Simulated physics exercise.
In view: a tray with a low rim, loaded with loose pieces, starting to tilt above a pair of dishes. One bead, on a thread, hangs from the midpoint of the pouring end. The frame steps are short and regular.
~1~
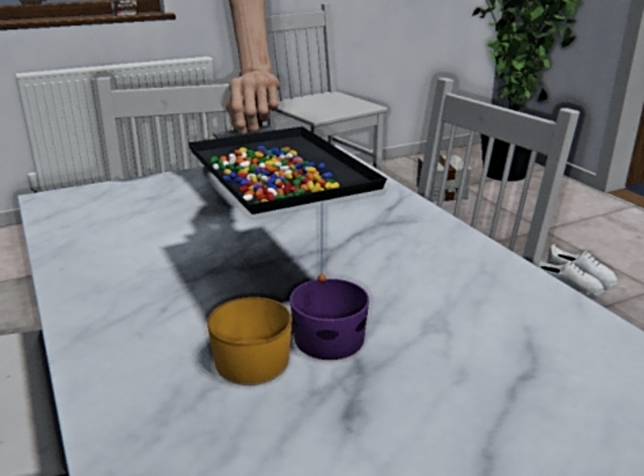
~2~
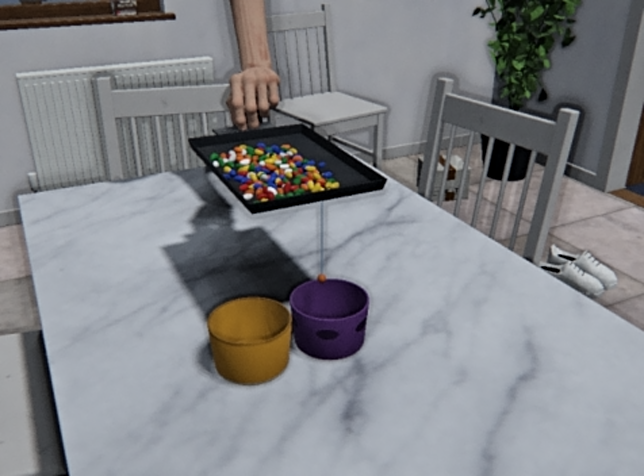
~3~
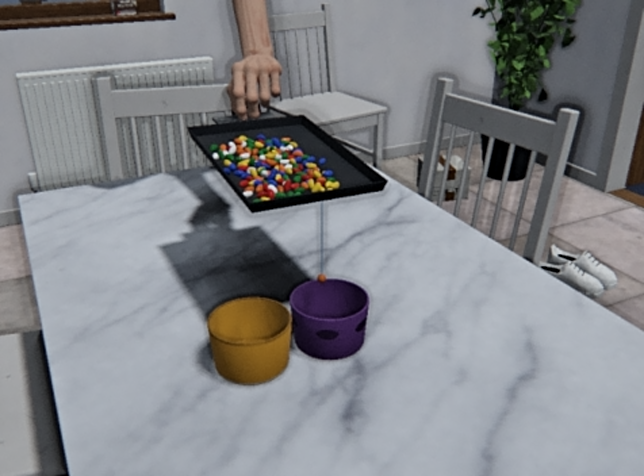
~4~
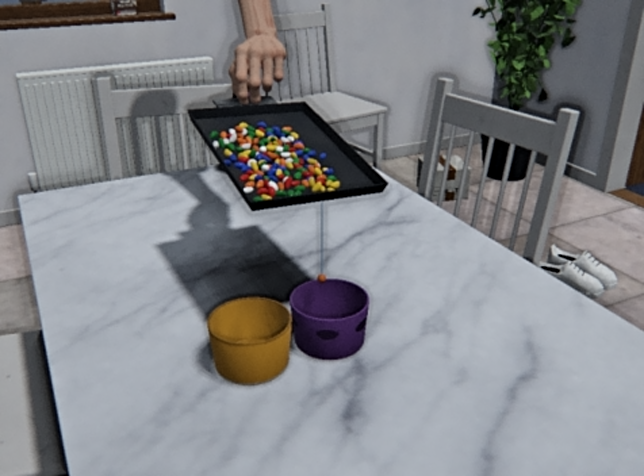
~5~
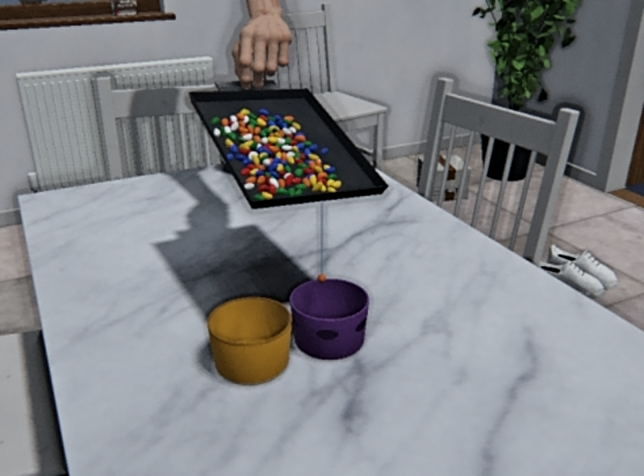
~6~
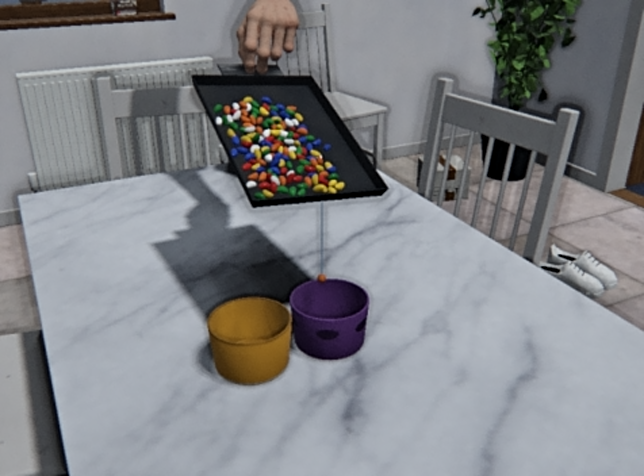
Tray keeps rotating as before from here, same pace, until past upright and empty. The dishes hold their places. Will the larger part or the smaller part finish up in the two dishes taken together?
The smaller part does.
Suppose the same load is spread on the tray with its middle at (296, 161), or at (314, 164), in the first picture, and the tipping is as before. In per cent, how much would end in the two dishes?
You'd get near 30 percent first and near 30 percent next.
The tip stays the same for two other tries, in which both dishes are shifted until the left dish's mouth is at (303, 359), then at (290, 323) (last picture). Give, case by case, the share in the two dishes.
Trial 1: 10 percent; trial 2: 70 percent.
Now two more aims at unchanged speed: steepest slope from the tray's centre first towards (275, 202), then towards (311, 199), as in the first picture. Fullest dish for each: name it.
Going by the two slopes in order, it's the left-side one and then the right-side one.
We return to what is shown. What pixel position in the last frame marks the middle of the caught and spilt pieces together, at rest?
(383, 335).
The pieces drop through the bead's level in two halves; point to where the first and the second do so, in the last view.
The opening part goes through (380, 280); what follows goes through (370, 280).
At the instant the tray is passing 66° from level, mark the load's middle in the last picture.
About (334, 172).
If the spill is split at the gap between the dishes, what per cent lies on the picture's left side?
0 in a hundred, roughly.
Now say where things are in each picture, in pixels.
Corners of the pouring end at (252, 203) and (383, 178), level; middle of the load at (276, 175), jelly beans; left dish at (266, 360); right dish at (348, 336); bead on its thread at (322, 278), in the first frame.
Corners of the pouring end at (252, 202) and (383, 178), level; middle of the load at (276, 174), in the second frame.
Corners of the pouring end at (252, 201) and (384, 180), tipped barely, lowest at the right corner; middle of the load at (277, 169), in the third frame.
Corners of the pouring end at (253, 200) and (384, 182), tipped a little, lowest at the right corner; middle of the load at (277, 163), in the fourth frame.
Corners of the pouring end at (254, 199) and (385, 184), tipped clearly, lowest at the right corner; middle of the load at (278, 156), in the fifth frame.
Corners of the pouring end at (255, 198) and (385, 187), tipped clearly, lowest at the right corner; middle of the load at (280, 150); left dish at (266, 360); right dish at (348, 336), in the sixth frame.
Soon, tray tipped steeply; nearly all on the tray; a stray few outside both; a stray few in the air.
A while on, tray tipped past a quarter turn; about a third on the tray; a small part in the right dish; about a third outside both; about a quarter in the air.
Towards the end, tray tipped past a quarter turn; about a quarter in the right dish; about two thirds outside both.
Finally, tray tipped past a quarter turn; none in the left dish; about a quarter in the right dish; about two thirds outside both.
